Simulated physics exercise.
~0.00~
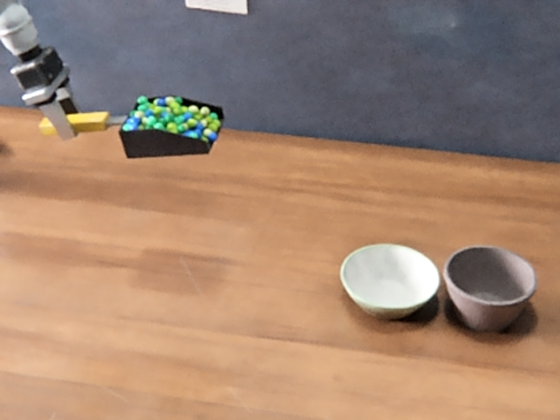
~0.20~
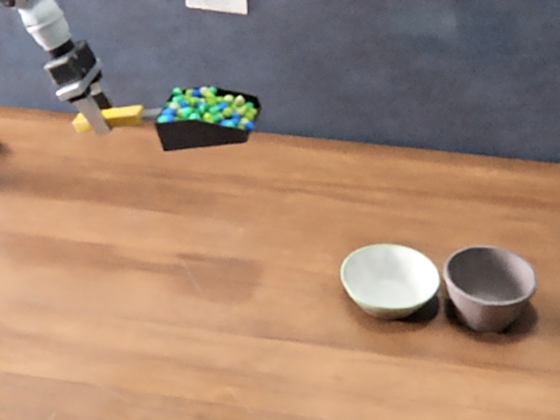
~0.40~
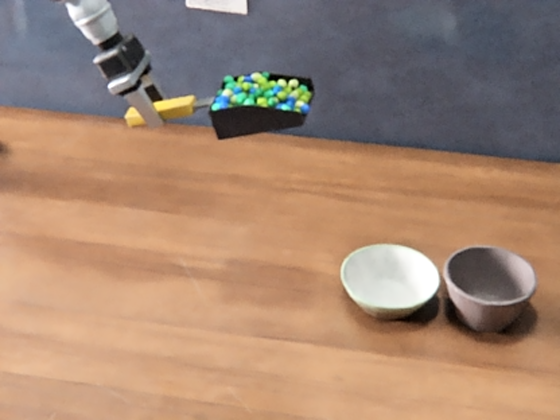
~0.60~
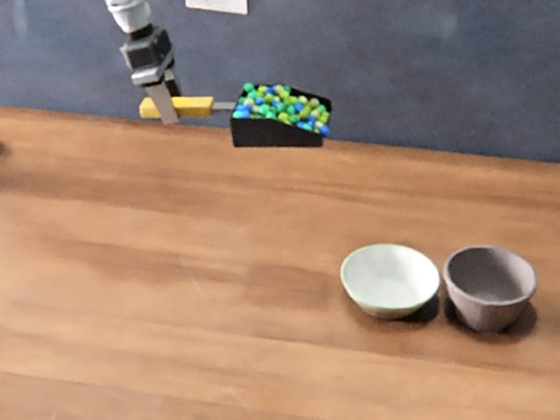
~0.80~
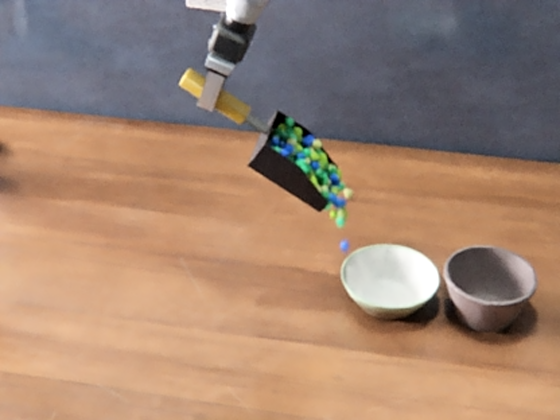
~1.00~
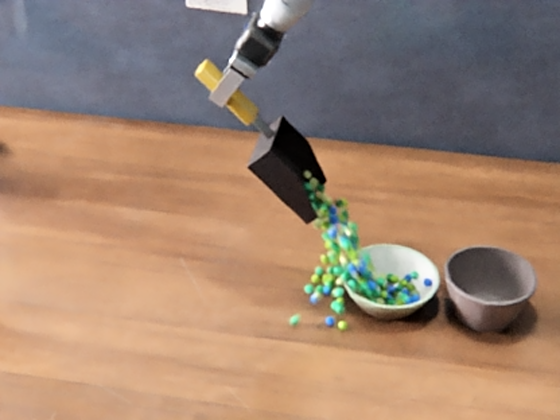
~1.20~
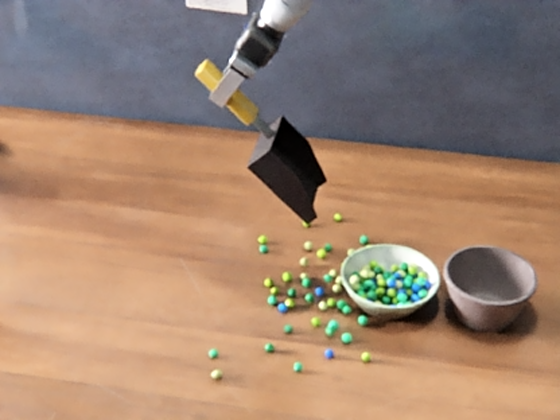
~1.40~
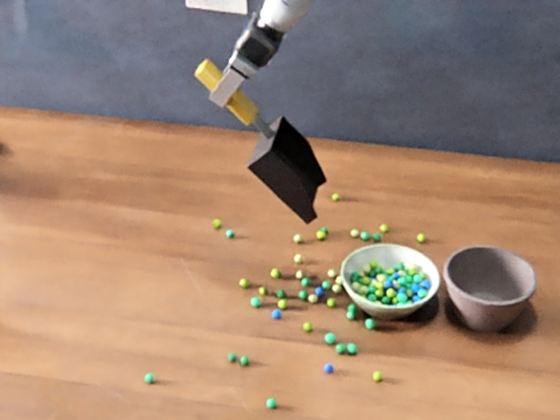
A black scoop heaped with green, blue and yellow-green balls hangs from a robot arm at the upper left, gripped by its yellow handle. Seen from a raised, still viewpoint, a pale bowl and a grey-brown bowl stand side by side on the right of a wooden table before a dark wall. The arm carries the scoop rightward, then tips it steeply forward. Balls pour into the pale bowl, but many spill short on its left and scatter over the wood. The emptied scoop stays tilted, with the pale bowl filled, the darker bowl empty and stray balls strewn around.
